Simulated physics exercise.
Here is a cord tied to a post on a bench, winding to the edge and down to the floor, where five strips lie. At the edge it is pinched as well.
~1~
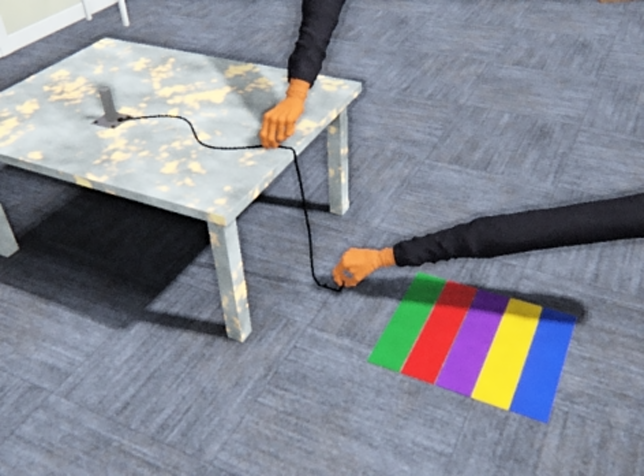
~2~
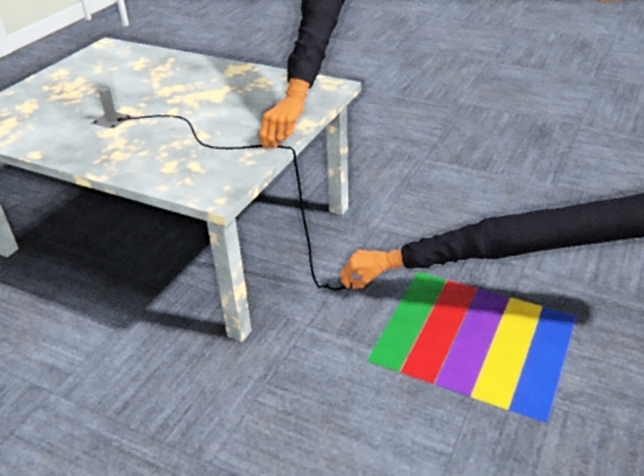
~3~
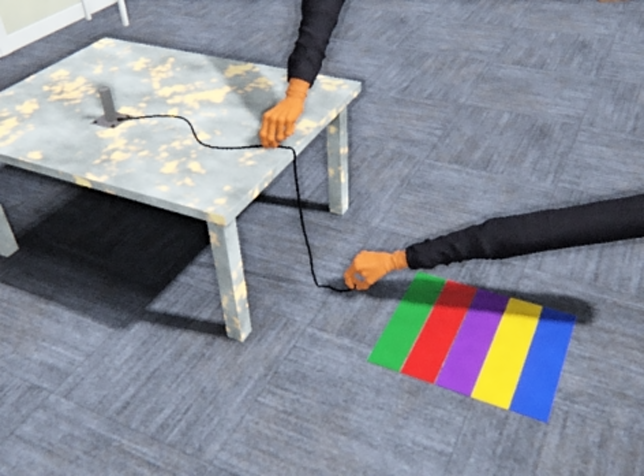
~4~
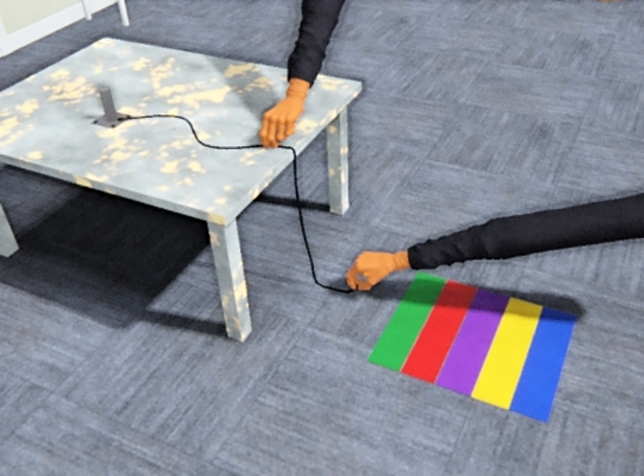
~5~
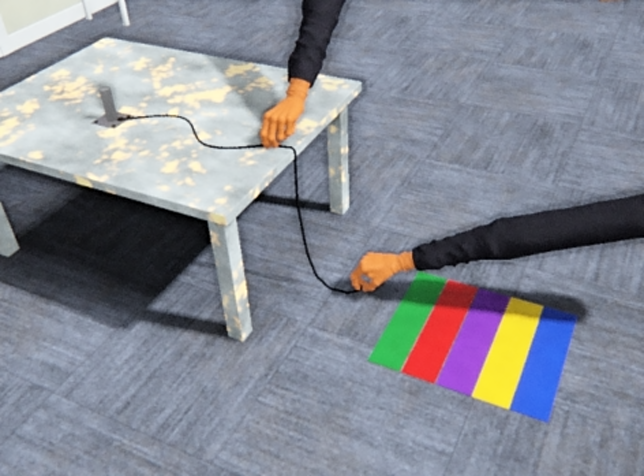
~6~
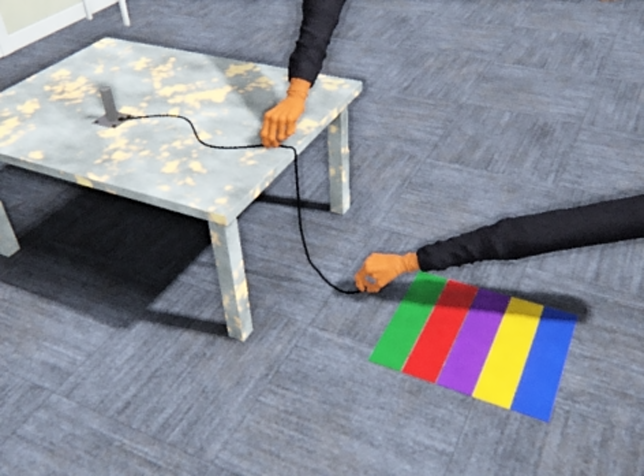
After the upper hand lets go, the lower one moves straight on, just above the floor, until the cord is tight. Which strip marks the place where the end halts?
The purple strip does.
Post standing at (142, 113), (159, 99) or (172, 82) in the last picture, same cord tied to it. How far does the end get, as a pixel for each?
Going by the last picture, roughly (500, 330), (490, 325) and (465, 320).
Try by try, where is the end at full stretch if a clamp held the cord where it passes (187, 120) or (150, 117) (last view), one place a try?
Roughly (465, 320), then roughly (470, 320).
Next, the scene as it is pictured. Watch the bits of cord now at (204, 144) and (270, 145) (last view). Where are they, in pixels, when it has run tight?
At (233, 140) for the first, at (294, 156) for the second.
Early on, end near (415, 304); over green.
Midway, end near (453, 315); over red.
At the end of the slack, end near (476, 322); over purple. The purple one.
